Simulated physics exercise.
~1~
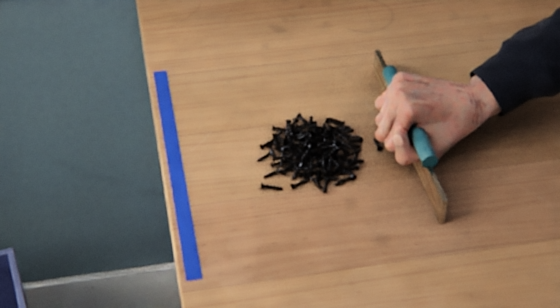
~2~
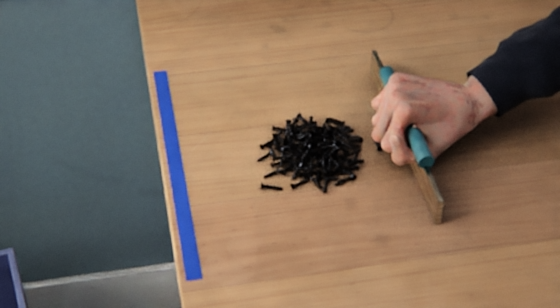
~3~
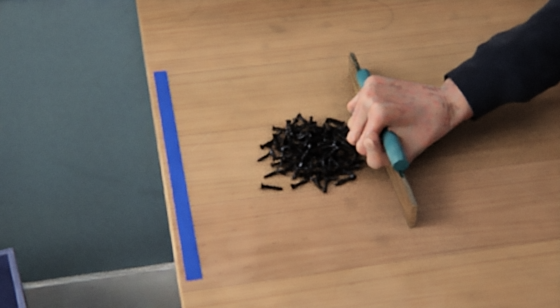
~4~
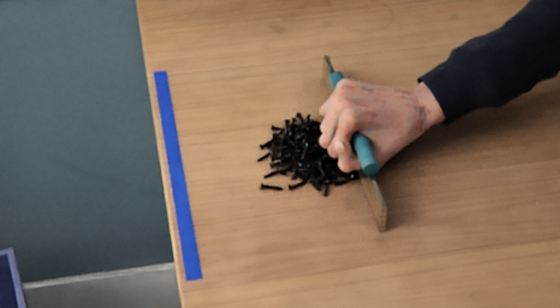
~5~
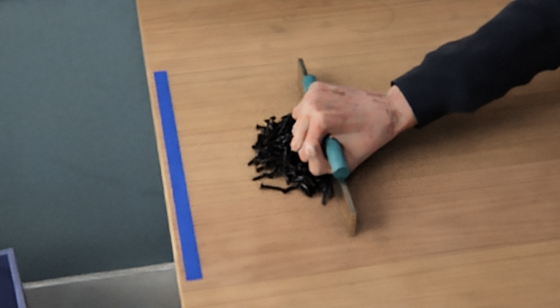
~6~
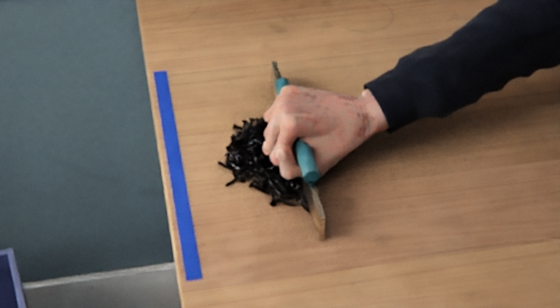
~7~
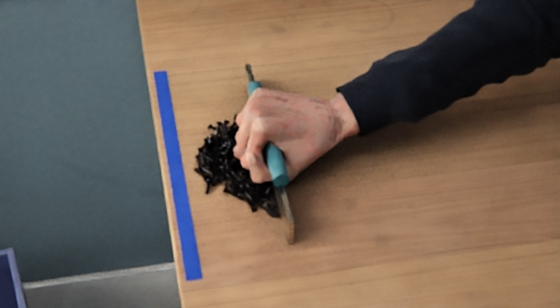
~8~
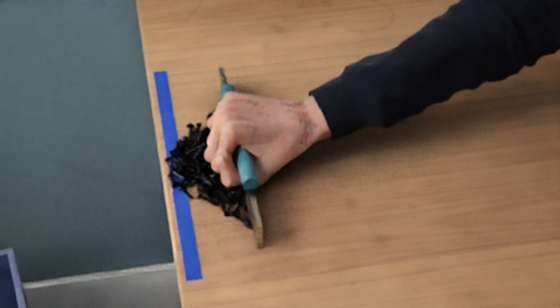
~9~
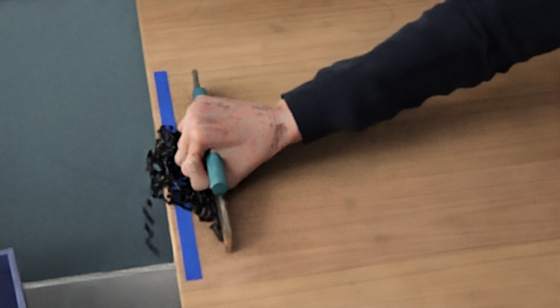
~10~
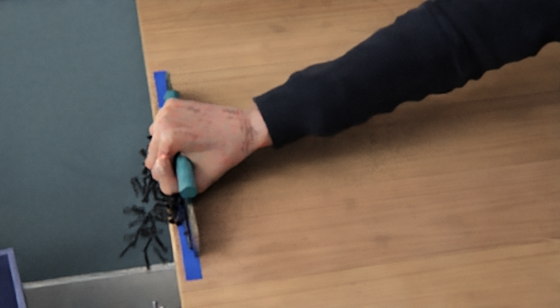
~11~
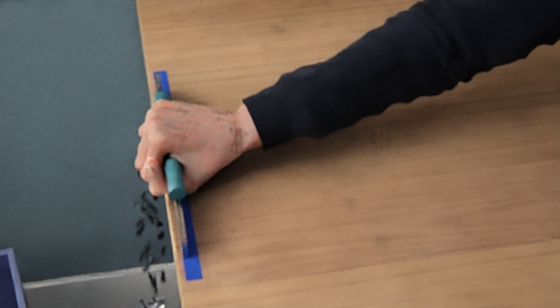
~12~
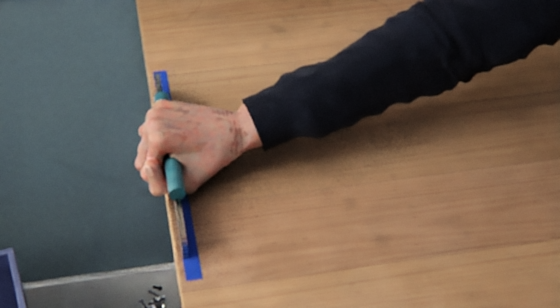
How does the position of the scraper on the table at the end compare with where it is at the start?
At the start the scraper is on the right of the heap, well away from the blue tape. By the end it is far to the left and slightly lower, resting at the tape by the table's left edge.
On a wooden table with a strip of blue tape near its left edge, a hand in a dark sleeve holds a scraper with a teal handle to the right of a heap of small black pieces. The hand slides the scraper left until it meets the heap and begins pushing it along. The pieces bunch up ahead of the blade and cross the tape. They then spill over the table's edge in a dark stream. The scraper stops at the tape, and the tabletop is left clear, with the whole heap gone over the edge.
